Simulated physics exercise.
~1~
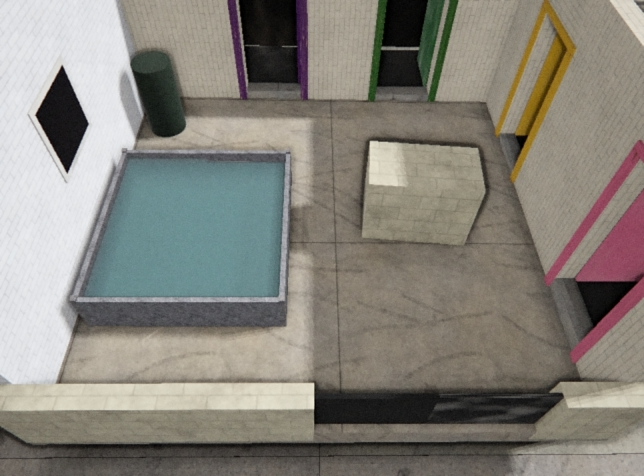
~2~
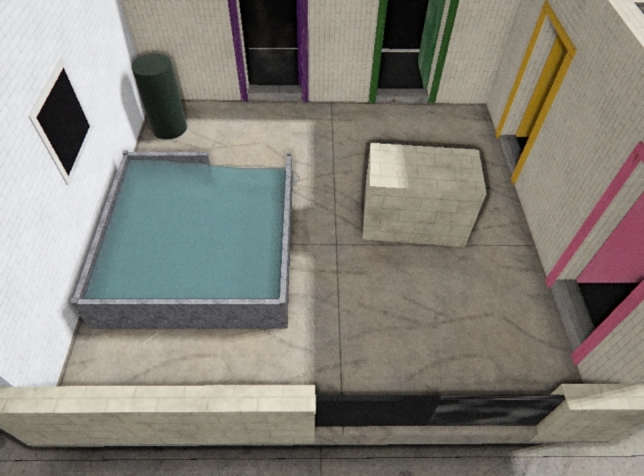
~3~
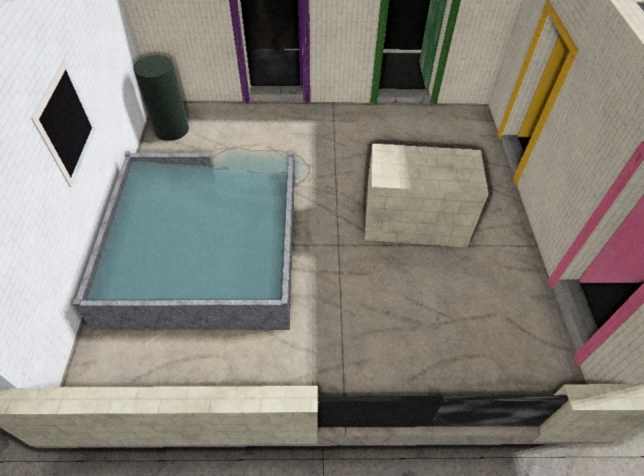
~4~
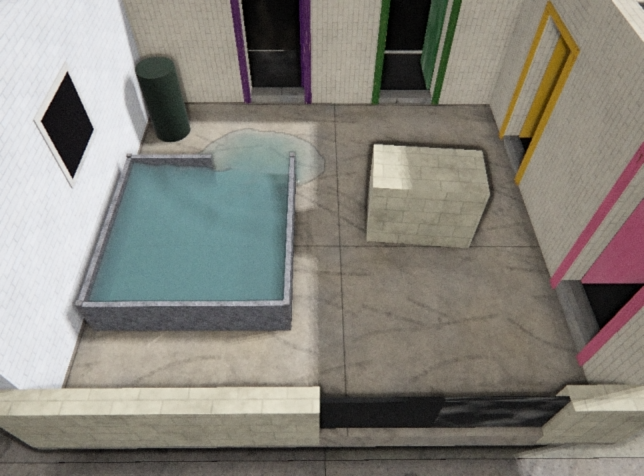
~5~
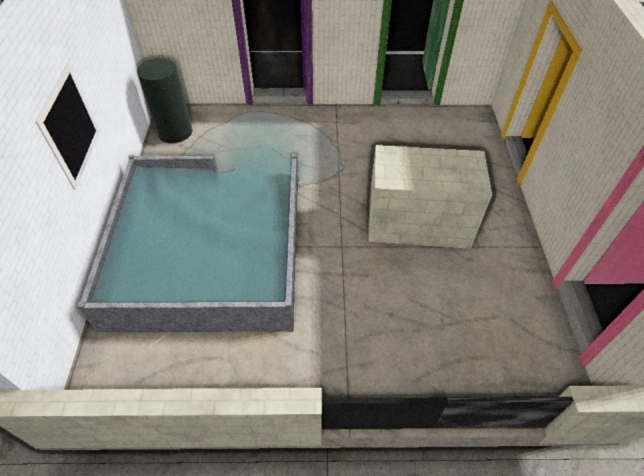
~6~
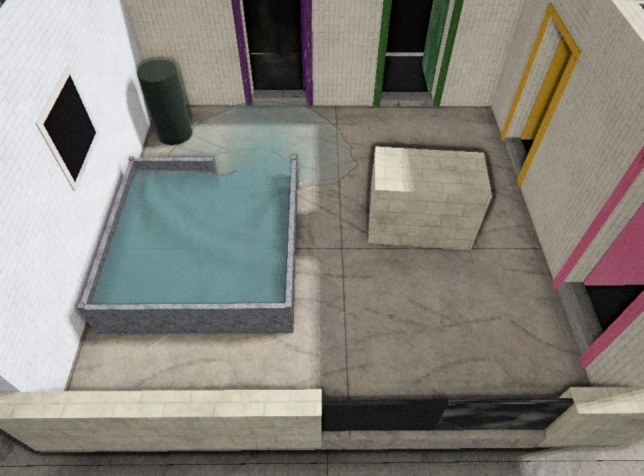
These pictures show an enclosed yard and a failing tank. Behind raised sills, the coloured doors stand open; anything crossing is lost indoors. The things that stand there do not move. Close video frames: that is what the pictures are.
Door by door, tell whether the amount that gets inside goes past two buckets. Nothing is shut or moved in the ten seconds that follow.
Door by door: The yellow door goes past two buckets, the pink door stays at two buckets or less, the purple door goes past two buckets, the green door stays at two buckets or less.
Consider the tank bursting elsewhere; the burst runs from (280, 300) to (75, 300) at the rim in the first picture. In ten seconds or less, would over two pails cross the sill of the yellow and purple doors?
Then: The yellow door is under; the purple door stays under.
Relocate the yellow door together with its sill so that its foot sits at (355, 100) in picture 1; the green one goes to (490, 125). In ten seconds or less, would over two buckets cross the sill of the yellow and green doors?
In that case the yellow door runs past it while the green door runs past it.
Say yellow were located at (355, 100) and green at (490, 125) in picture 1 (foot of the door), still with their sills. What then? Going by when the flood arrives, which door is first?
First: The purple one.
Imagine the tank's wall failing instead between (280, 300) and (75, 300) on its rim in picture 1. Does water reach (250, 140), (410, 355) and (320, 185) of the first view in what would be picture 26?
Sequence: Spared / wetted / spared.
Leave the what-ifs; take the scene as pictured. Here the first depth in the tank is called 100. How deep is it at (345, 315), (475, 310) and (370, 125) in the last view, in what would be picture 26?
The three come to some 0, 0 and 25 per cent respectively.
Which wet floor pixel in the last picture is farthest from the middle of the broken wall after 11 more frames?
Somewhere around (485, 107).
A moment on, water covers 20 % of the floor; the yellow door not reached, the pink door not reached, the purple door over two buckets in, the green door not reached.
Next, water covers 30 % of the floor; the yellow door not reached, the pink door not reached, the purple door far over two buckets in, the green door wet at the sill, nothing in.
Then, water covers 45 % of the floor; the yellow door under two buckets in, the pink door not reached, the purple door far over two buckets in, the green door under two buckets in.
Later, water covers 65 % of the floor; the yellow door over two buckets in, the pink door wet at the sill, nothing in, the purple door far over two buckets in, the green door under two buckets in.
In the end, water covers 95 % of the floor; the yellow door far over two buckets in, the pink door wet at the sill, nothing in, the purple door far over two buckets in, the green door under two buckets in.
